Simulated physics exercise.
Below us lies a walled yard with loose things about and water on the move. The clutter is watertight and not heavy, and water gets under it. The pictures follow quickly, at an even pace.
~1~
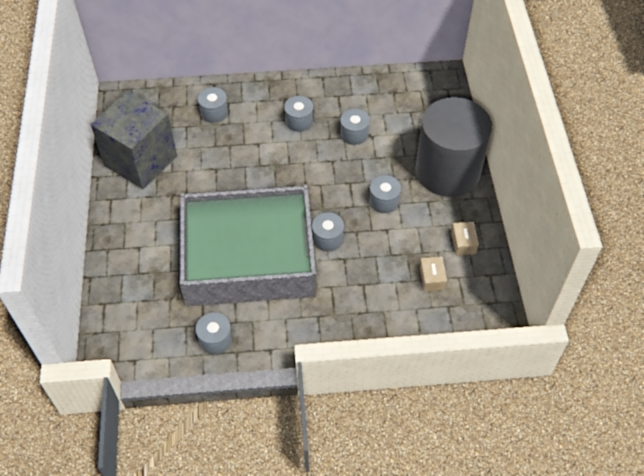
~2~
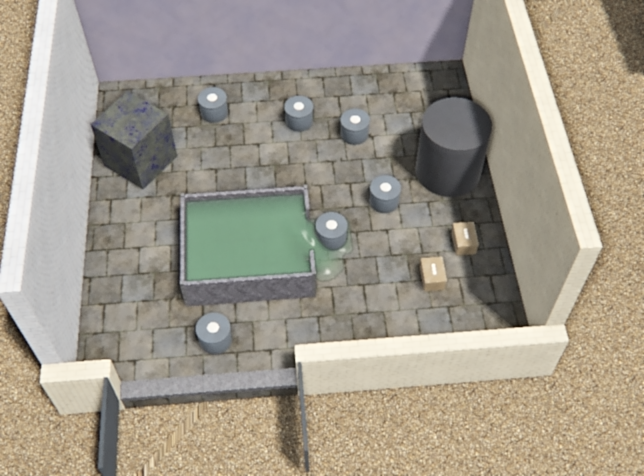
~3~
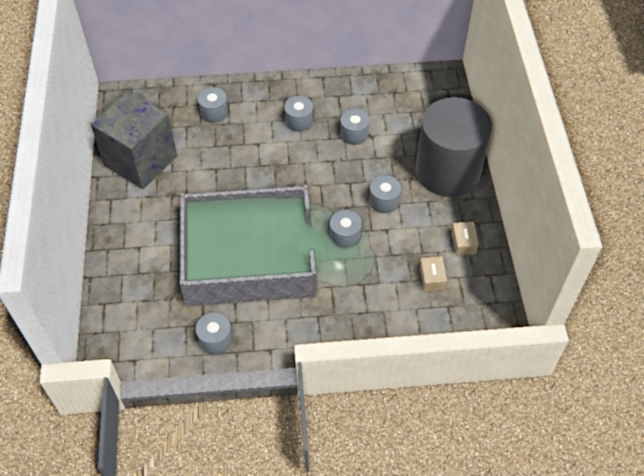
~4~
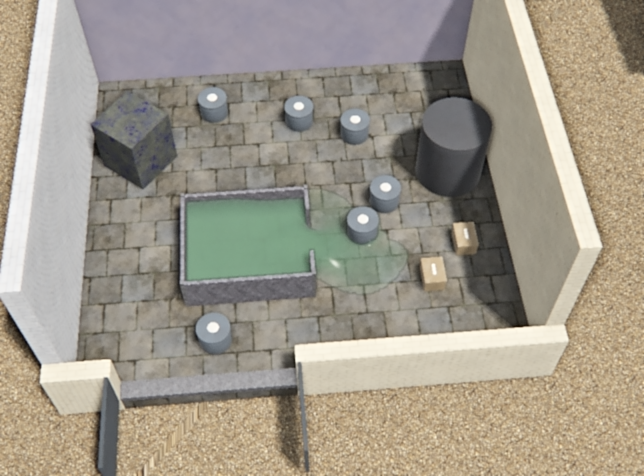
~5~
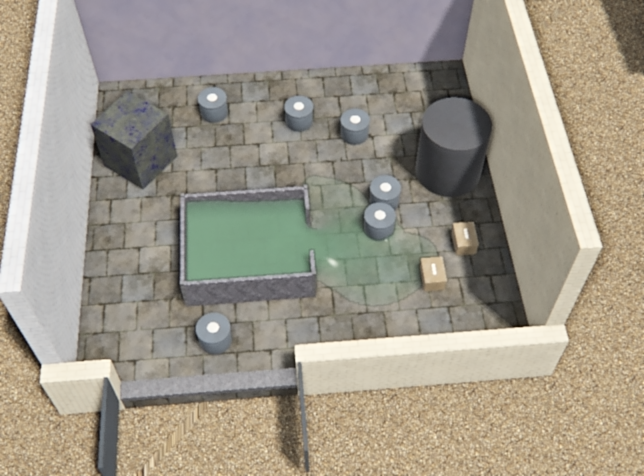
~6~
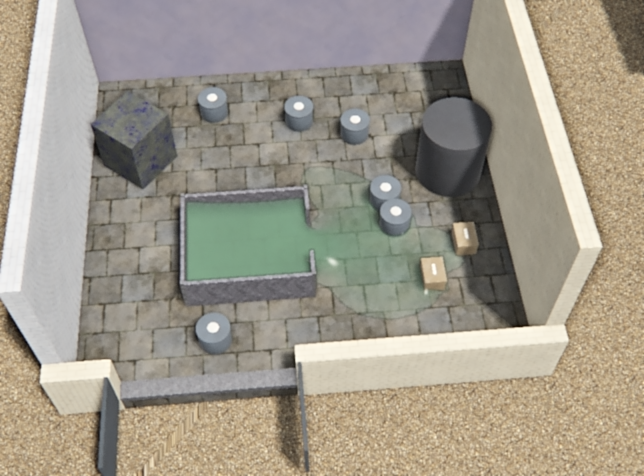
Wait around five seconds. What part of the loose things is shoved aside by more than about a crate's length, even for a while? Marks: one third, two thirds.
It is between one and two thirds.
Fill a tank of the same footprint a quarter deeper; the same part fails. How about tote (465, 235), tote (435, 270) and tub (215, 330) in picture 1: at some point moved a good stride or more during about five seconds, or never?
In that order: Yes, that far or more, under that.
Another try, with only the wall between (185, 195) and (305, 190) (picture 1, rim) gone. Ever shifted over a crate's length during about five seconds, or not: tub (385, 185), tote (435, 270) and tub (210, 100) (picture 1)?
In that order: Less than that, less than that, swept aside.
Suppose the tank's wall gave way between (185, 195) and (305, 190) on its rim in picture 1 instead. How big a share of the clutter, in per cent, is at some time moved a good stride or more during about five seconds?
Some 20 per cent.
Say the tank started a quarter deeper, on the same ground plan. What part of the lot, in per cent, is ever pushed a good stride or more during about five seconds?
Close to 50 %.
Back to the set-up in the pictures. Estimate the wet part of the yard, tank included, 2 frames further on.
Roughly 25 per cent.
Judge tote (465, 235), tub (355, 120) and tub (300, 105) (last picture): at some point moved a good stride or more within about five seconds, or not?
One after the other: Pushed that far, less than that, under that.
A moment on, 1 of 8 are well off their spots; 0 afloat.
Next, 3 of 8 are well off their spots; 3 afloat.
Later, 4 of 8 are well off their spots; 2 afloat.
In the end, 4 of 8 are well off their spots, and 4 have been at some point; 2 afloat.
